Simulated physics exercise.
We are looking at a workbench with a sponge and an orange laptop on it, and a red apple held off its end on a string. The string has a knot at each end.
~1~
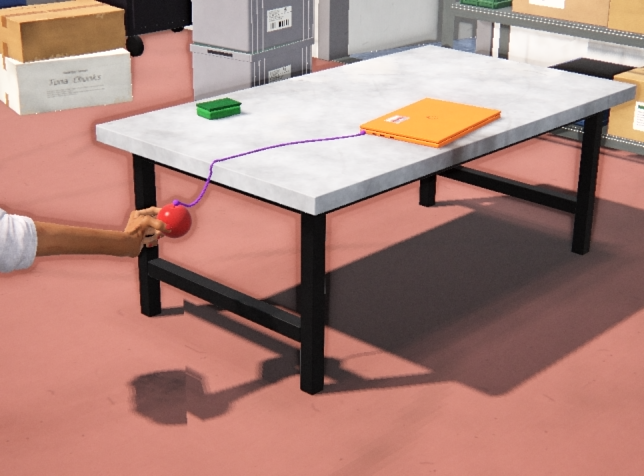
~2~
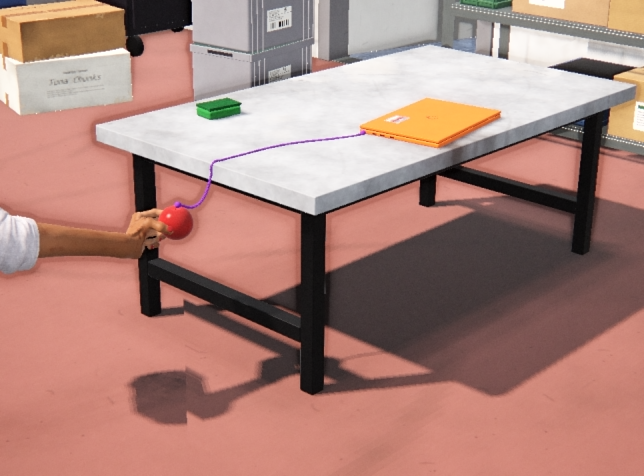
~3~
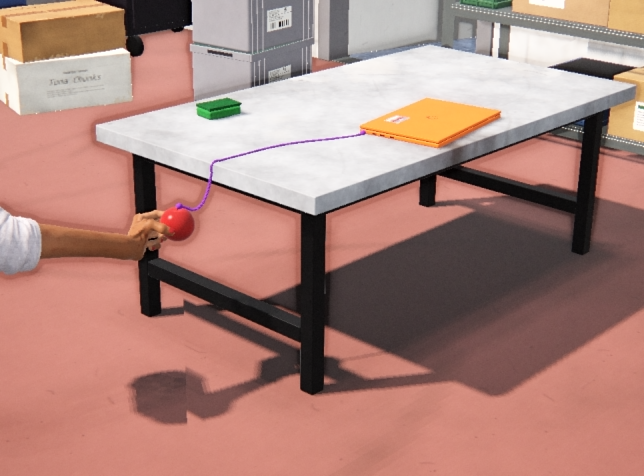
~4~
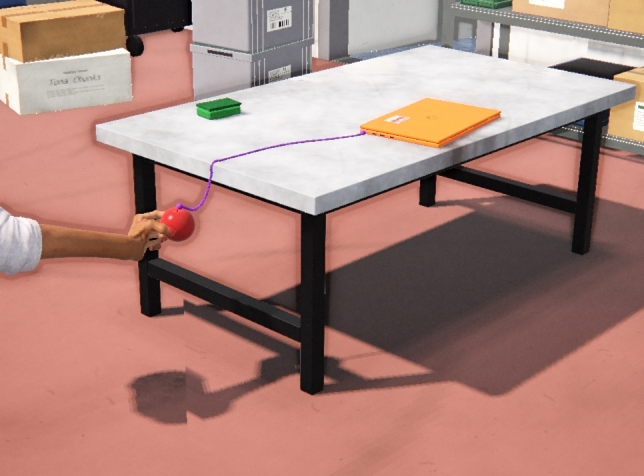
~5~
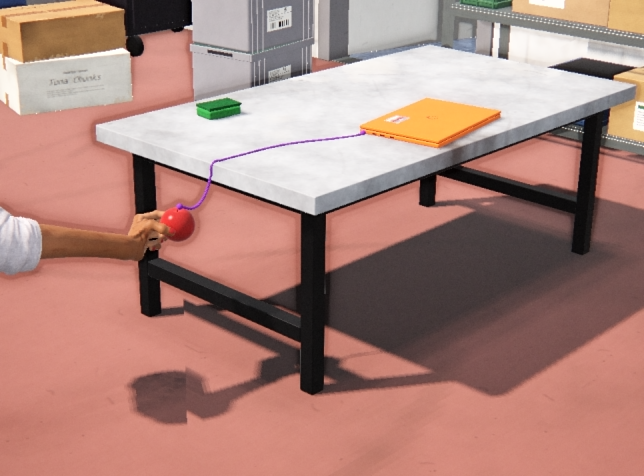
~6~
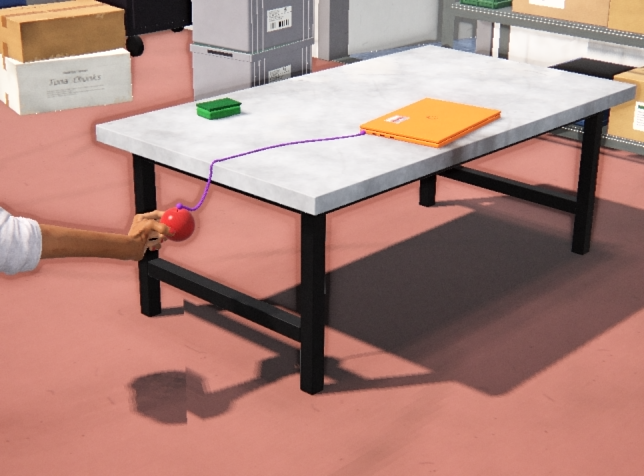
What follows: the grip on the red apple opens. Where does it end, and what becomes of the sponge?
The red apple ends up dangling, the sponge keeps its place.
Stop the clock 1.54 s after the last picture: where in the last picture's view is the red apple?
Close to (243, 257).
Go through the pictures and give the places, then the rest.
In the first picture, red apple (174, 221); orange laptop (432, 118); sponge (219, 103).
In the second picture, red apple (176, 223).
In the third picture, red apple (178, 224).
In the fourth picture, red apple (178, 224); string through (314, 141) (258, 150).
In the fifth picture, red apple (178, 224); string through (314, 141) (258, 150).
In the sixth picture, red apple (178, 224); orange laptop (432, 118); sponge (219, 103); string tied to the laptop, with little slack.
Then, 0.62 s on from there, apple off the ground near (250, 244); laptop in place; sponge in place.
Then, 1.54 s on from there, apple off the ground near (243, 257); laptop in place; sponge in place.
In the end, apple off the ground near (202, 265); laptop in place; sponge in place. The red apple swings from the edge and the sponge stays on top.
